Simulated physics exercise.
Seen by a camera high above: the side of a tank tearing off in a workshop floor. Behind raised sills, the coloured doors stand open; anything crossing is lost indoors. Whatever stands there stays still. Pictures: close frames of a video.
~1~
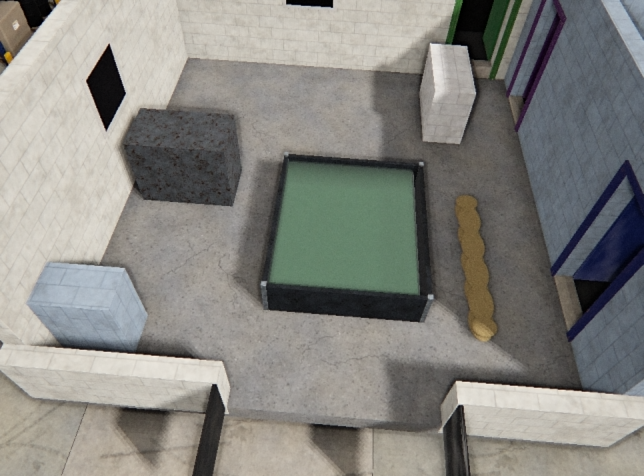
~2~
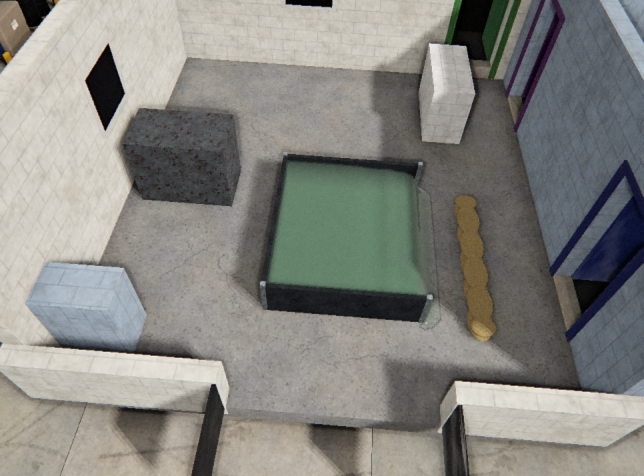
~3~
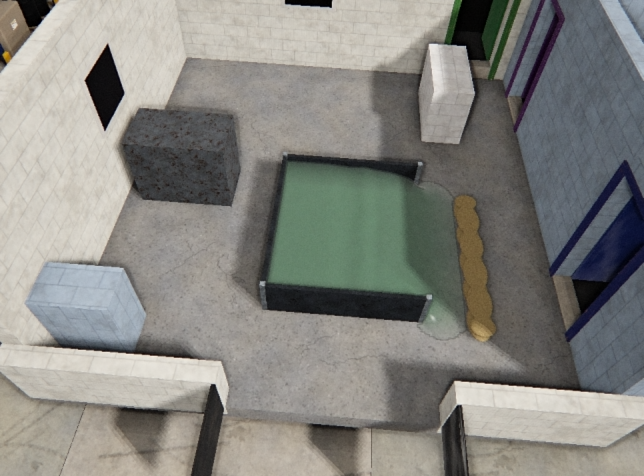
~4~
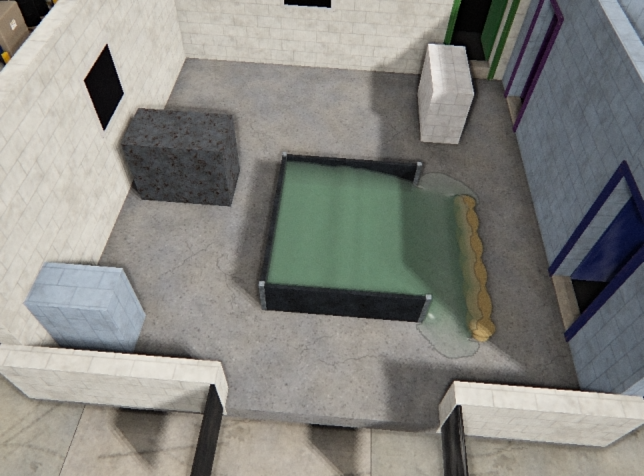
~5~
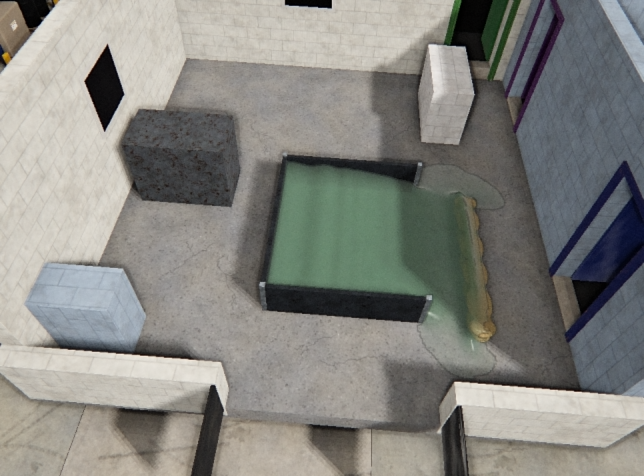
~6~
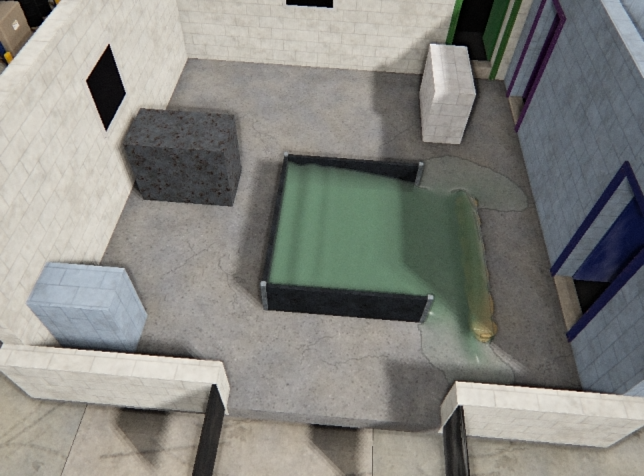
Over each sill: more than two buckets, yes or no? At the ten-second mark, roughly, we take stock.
Green door: No, not more; blue door: Yes, more; purple door: Yes, more.
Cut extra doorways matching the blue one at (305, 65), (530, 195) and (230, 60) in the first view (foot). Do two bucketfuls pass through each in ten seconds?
First ends up below, second ends up above, third ends up below.
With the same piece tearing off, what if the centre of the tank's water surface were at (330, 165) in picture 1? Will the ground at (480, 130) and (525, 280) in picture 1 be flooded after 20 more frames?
Soaked, soaked.
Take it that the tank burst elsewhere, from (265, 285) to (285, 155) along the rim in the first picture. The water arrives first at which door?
Answer: The green door.
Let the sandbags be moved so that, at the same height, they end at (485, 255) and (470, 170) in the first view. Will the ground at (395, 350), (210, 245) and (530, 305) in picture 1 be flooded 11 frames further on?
The first point is still bare, the second still bare and the third swamped.
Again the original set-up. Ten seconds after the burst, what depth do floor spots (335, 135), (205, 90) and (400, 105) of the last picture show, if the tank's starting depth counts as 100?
In order: About 4, 12 and 4 in a hundred.
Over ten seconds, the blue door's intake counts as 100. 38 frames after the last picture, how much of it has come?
Around 90 in a hundred.
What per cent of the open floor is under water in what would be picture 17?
Around 30 percent.
A moment on, water covers 25 % of the floor; the green door not reached, the blue door under two buckets in, the purple door not reached.
Next, water covers 30 % of the floor; the green door not reached, the blue door over two buckets in, the purple door wet at the sill, nothing in.
Then, water covers 40 % of the floor; the green door wet at the sill, nothing in, the blue door over two buckets in, the purple door under two buckets in.
Later, water covers 55 % of the floor; the green door wet at the sill, nothing in, the blue door far over two buckets in, the purple door over two buckets in.
In the end, water covers 75 % of the floor; the green door wet at the sill, nothing in, the blue door far over two buckets in, the purple door over two buckets in.
